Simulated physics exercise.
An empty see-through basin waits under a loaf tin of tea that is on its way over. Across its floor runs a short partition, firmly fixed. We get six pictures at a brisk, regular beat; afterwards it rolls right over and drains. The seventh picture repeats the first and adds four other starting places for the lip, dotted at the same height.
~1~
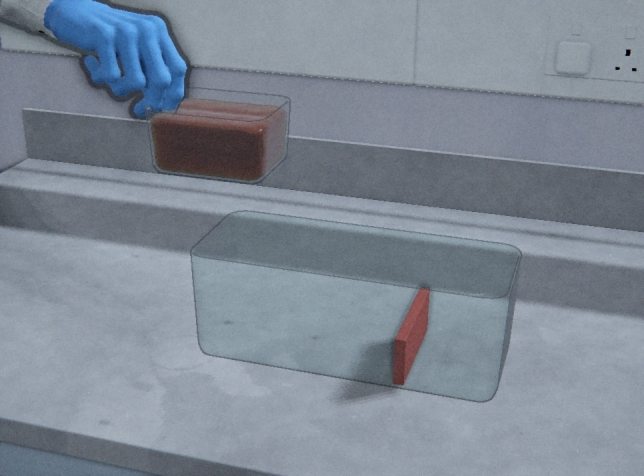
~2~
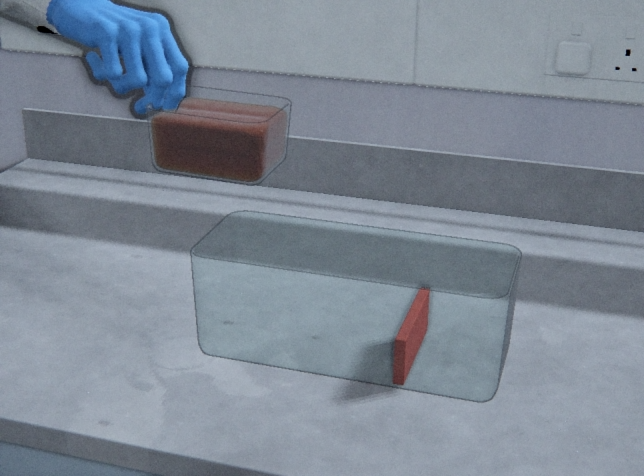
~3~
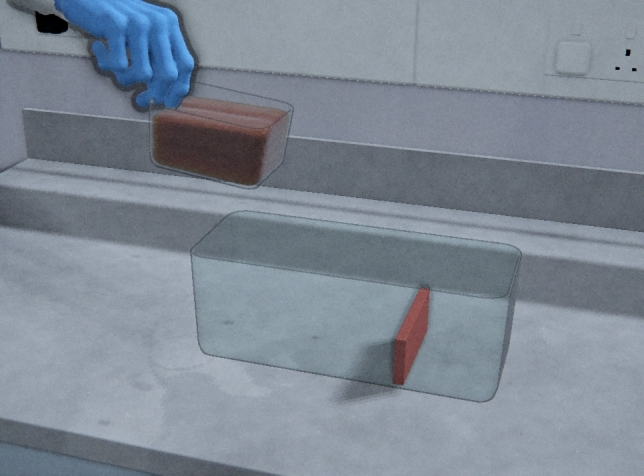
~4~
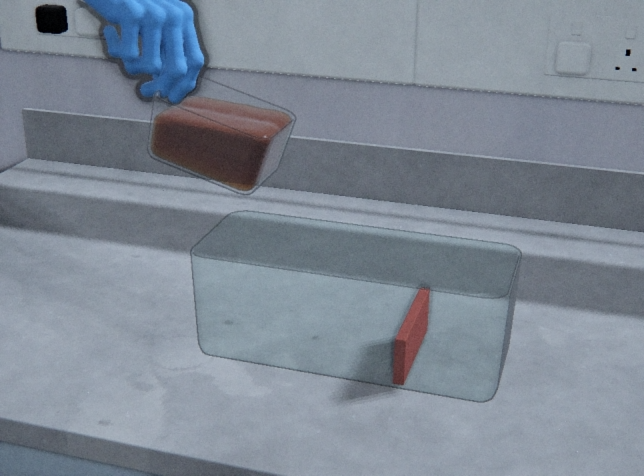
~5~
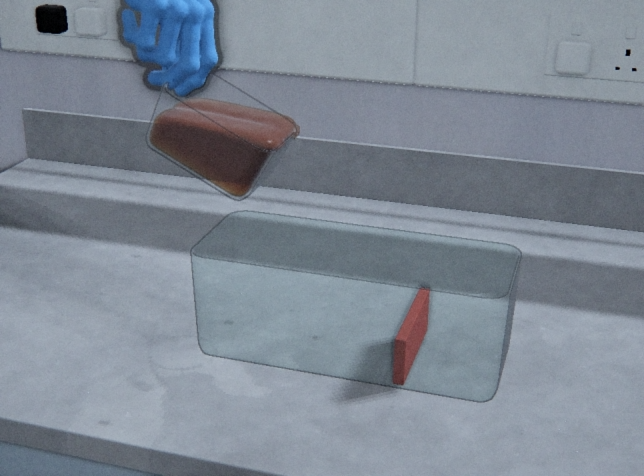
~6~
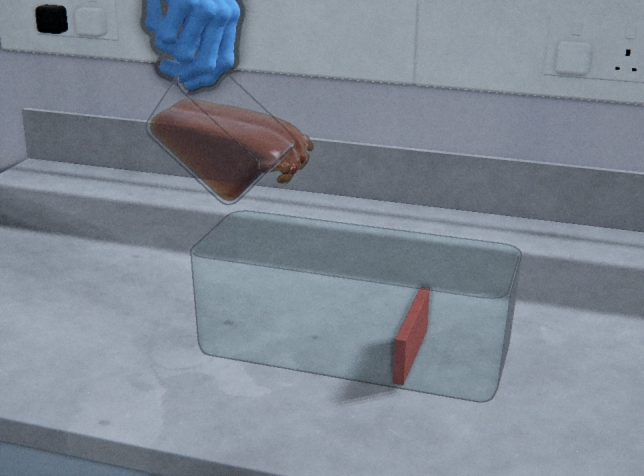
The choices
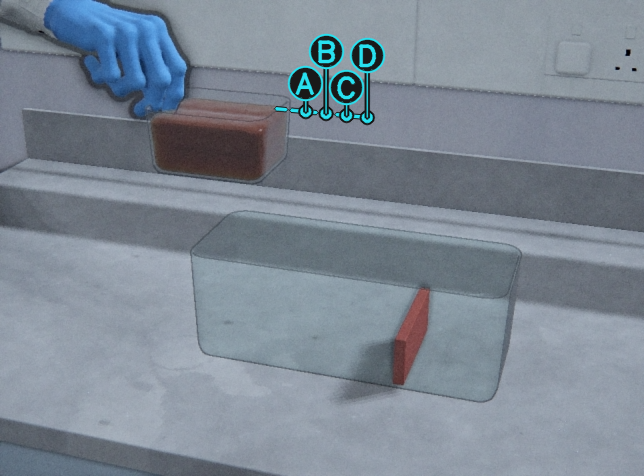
On a grey countertop, a blue-gloved hand tilting a clear container rightward, brown liquid bulging over its lip above an empty see-through basin.
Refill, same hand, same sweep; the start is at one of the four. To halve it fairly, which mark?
D is best.
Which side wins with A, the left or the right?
More ends on the left.
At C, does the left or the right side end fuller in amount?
The left one.
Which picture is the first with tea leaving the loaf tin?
In picture 5.
On the marked copy, A at (305, 111); B at (326, 113); C at (346, 115); D at (367, 117).
For place A, about 92 % ends left of the wall and 5 % right of it; 3 % is lost outside.
For place B, about 89 % ends left of the wall and 3 % right of it; 7 % is lost outside.
For place C, about 72 % ends left of the wall and 22 % right of it; 6 % is lost outside.
For place D, about 49 % ends left of the wall and 48 % right of it; 3 % is lost outside.
